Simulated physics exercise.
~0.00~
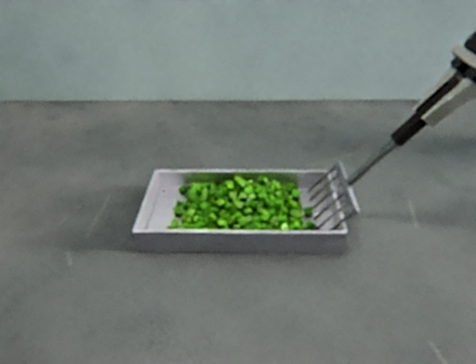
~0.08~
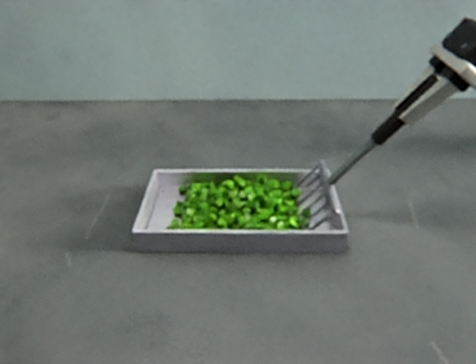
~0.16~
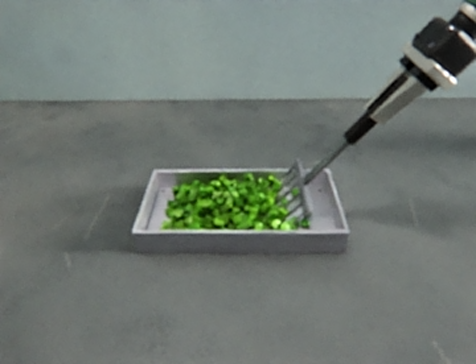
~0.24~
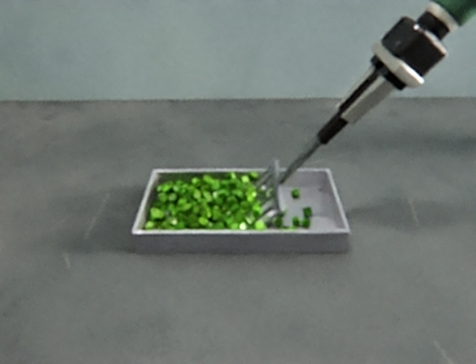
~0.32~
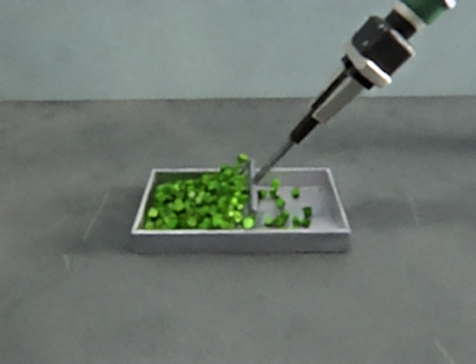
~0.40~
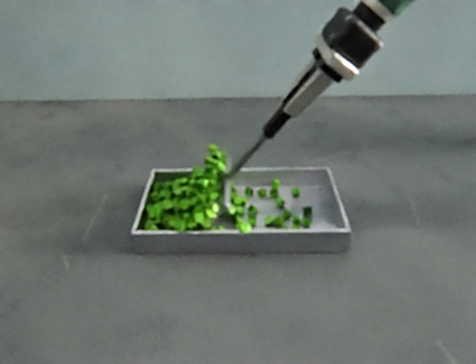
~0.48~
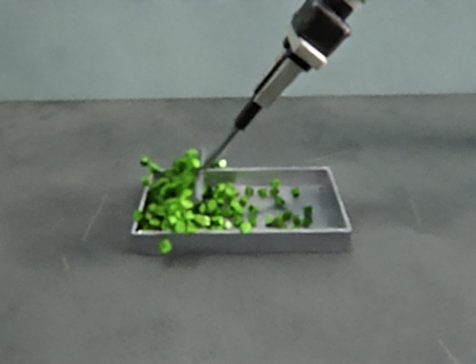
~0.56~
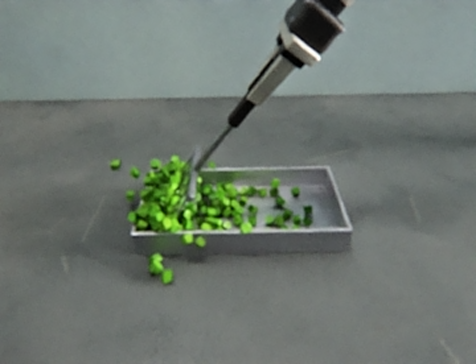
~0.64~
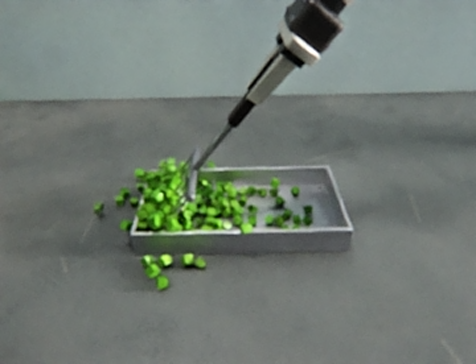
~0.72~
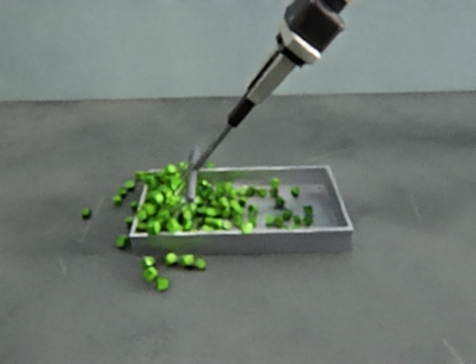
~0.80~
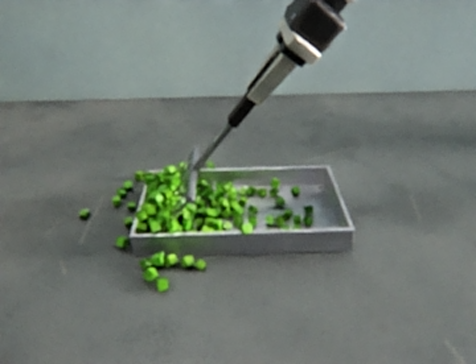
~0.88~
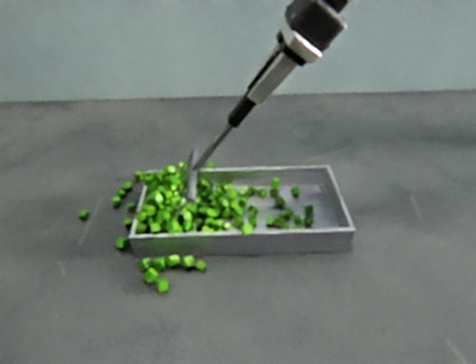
Bright green diced vegetables were pushed leftward along a shallow grey tray by a fork on a robot arm, piling up at the left end until some tumbled over the edges onto the table, while most stayed inside as the fork stopped among them.
